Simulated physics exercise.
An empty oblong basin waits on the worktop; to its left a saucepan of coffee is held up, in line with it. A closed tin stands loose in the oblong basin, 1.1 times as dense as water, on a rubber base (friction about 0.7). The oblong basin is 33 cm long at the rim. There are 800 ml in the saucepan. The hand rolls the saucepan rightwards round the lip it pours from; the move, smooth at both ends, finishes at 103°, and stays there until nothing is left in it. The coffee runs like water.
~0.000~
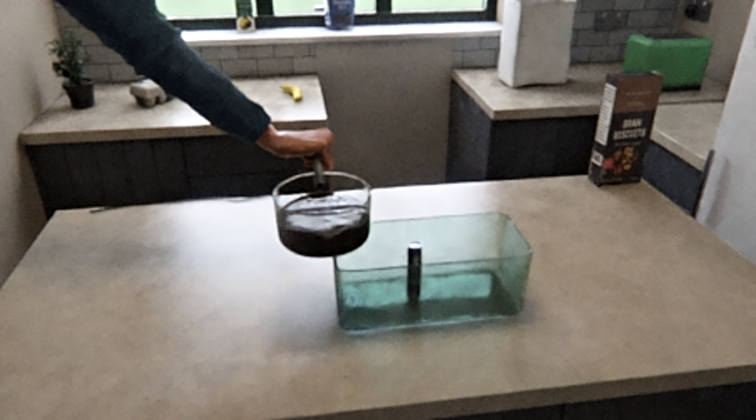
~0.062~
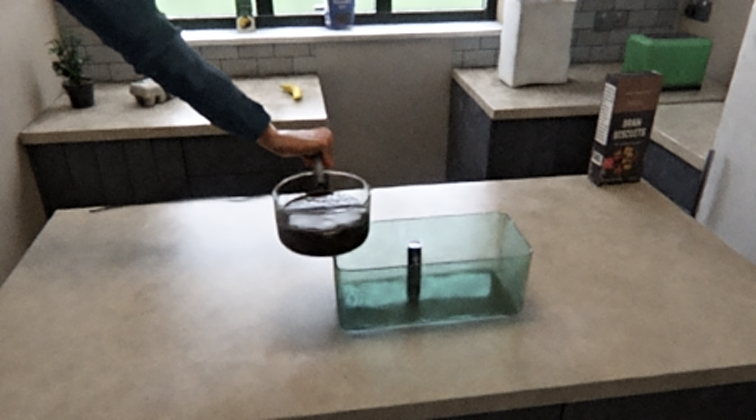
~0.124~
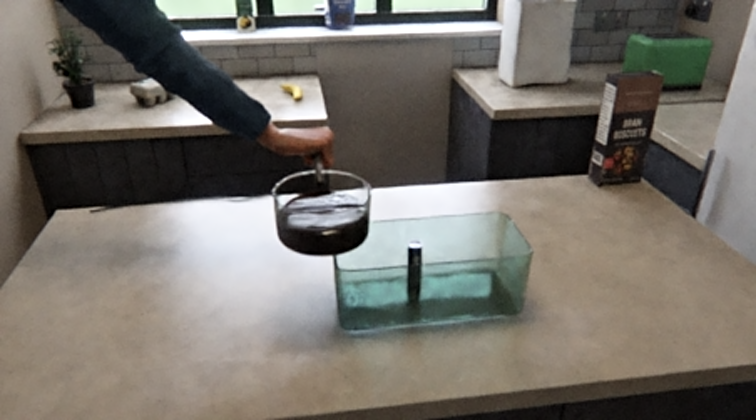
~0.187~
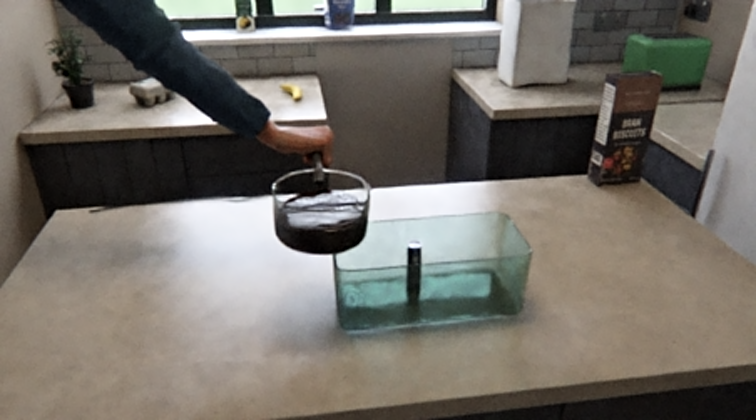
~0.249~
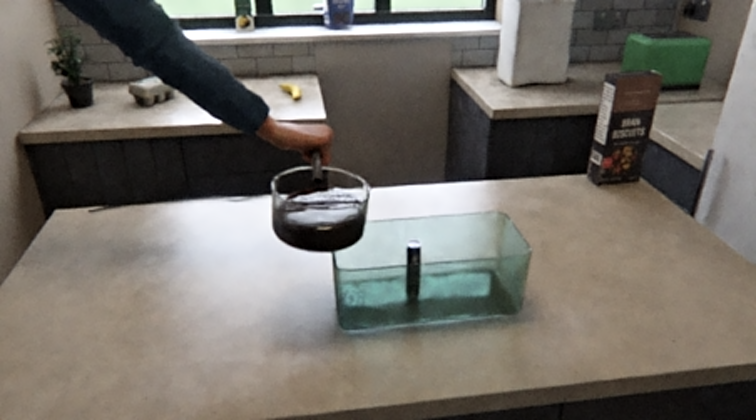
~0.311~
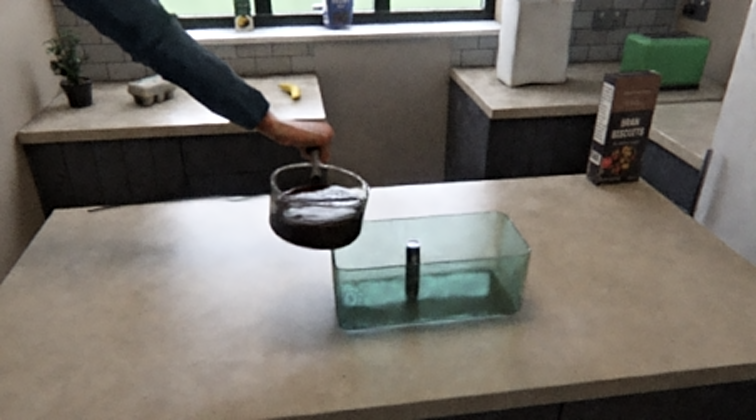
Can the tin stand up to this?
It remains upright.
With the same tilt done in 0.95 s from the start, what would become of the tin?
The tin keeps standing.
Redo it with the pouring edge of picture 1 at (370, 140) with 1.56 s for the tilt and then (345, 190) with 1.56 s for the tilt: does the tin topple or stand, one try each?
First it stays up; then it falls.
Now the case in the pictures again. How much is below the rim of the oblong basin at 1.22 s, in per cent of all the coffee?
Some 60 per cent.
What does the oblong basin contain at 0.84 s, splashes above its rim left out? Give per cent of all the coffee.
Near 1 in a hundred.
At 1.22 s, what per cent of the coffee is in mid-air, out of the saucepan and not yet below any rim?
Some 18 per cent.
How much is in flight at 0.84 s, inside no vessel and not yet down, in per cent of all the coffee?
Some 18 per cent.
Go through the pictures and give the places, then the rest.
Tilt 0°; pouring edge (370, 190); surface from (277, 214) to (368, 208); the oblong basin's rim runs from (333, 248) to (519, 233); the tin's top is at (415, 247), in the first picture.
Tilt 0°; pouring edge (370, 190); surface from (277, 214) to (368, 207), in the second picture.
Tilt 2°; pouring edge (370, 190); surface from (277, 213) to (368, 206), in the third picture.
Tilt 4°; pouring edge (370, 190); surface from (275, 212) to (366, 205), in the fourth picture.
Tilt 6°; pouring edge (369, 189); surface from (274, 209) to (365, 203), in the fifth picture.
Tilt 10°; pouring edge (368, 189); surface from (271, 206) to (363, 200), in the sixth picture.
Then, 0.84 s in, the tilt is 57° and 80 per cent is still to pour; the tin stands where it began.
Then, 1.22 s in, the tilt is 91° and 21 per cent is still to pour; the tin stands where it began.
Then, 1.62 s in, the tilt is 103° and 1 per cent is still to pour; the tin stands where it began.
Then, 2.06 s in, the tilt is 103° and 0 per cent is still to pour; the tin stands where it began.
Finally, the tin stands where it began.
